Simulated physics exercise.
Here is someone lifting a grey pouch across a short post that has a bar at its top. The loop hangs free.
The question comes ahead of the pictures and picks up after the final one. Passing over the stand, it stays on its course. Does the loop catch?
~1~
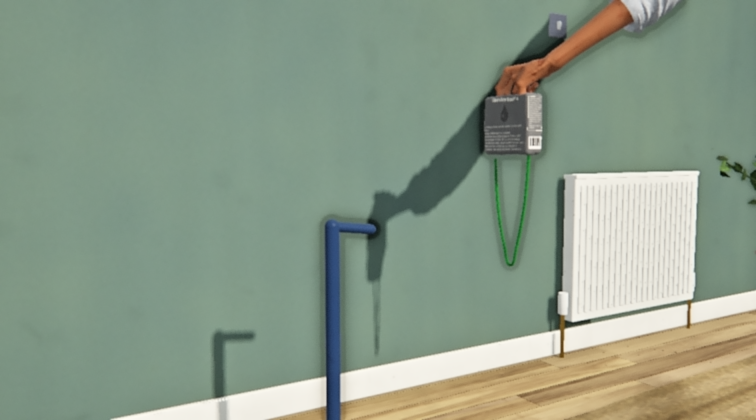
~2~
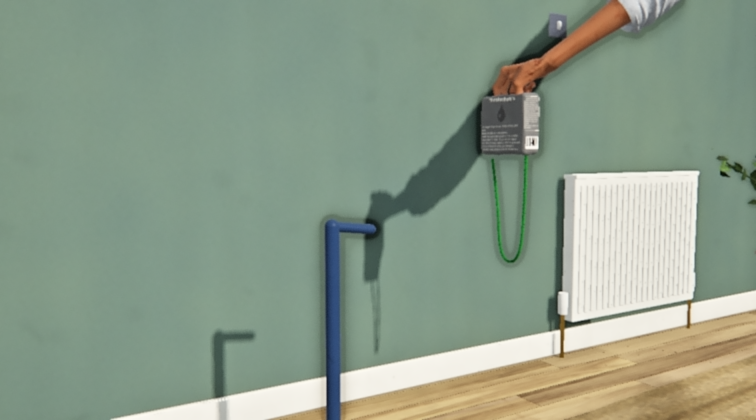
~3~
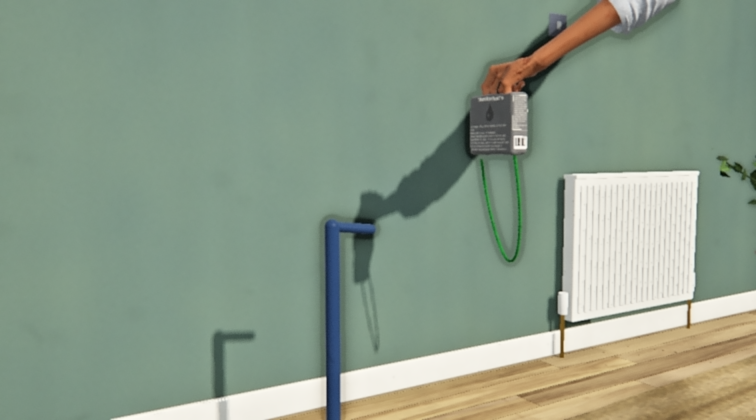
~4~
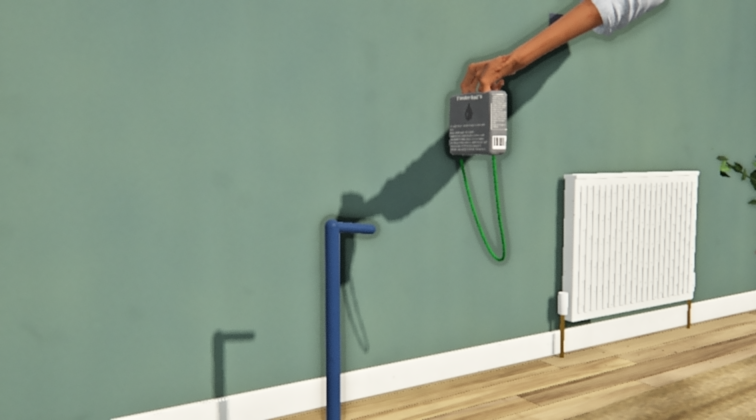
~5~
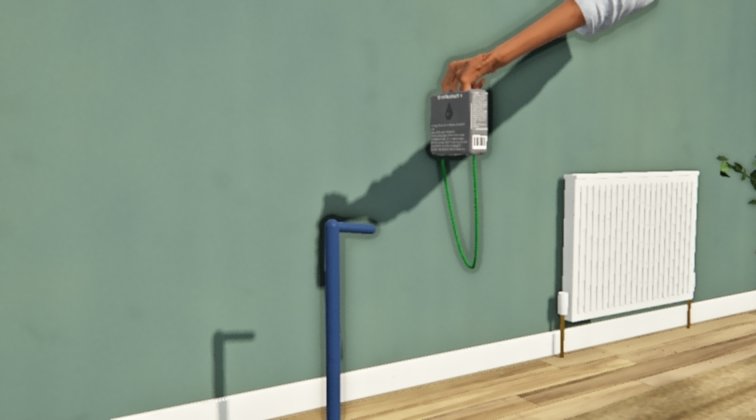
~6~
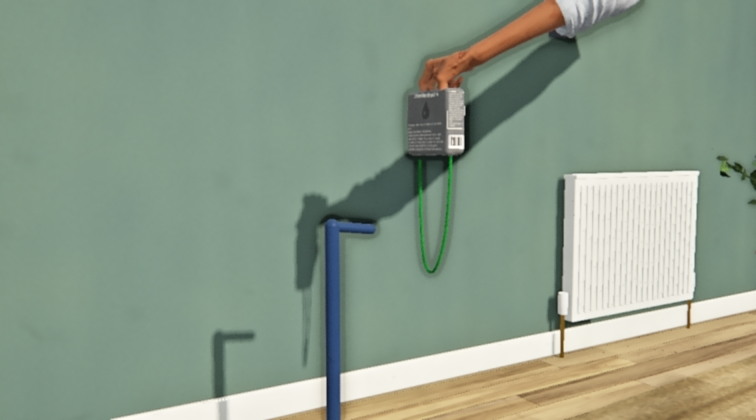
Looks to me like it'll be yanked back at the post.
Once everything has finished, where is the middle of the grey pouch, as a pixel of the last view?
Around (236, 117).
Then, 0.38 s past the final frame, pouch nearing the post near (376, 121).
Then, 0.82 s past the final frame, pouch over the post near (299, 119).
When it is over, pouch past the post near (236, 117); loop tight round the post, hand stopped. The grey pouch is jerked back by its loop.
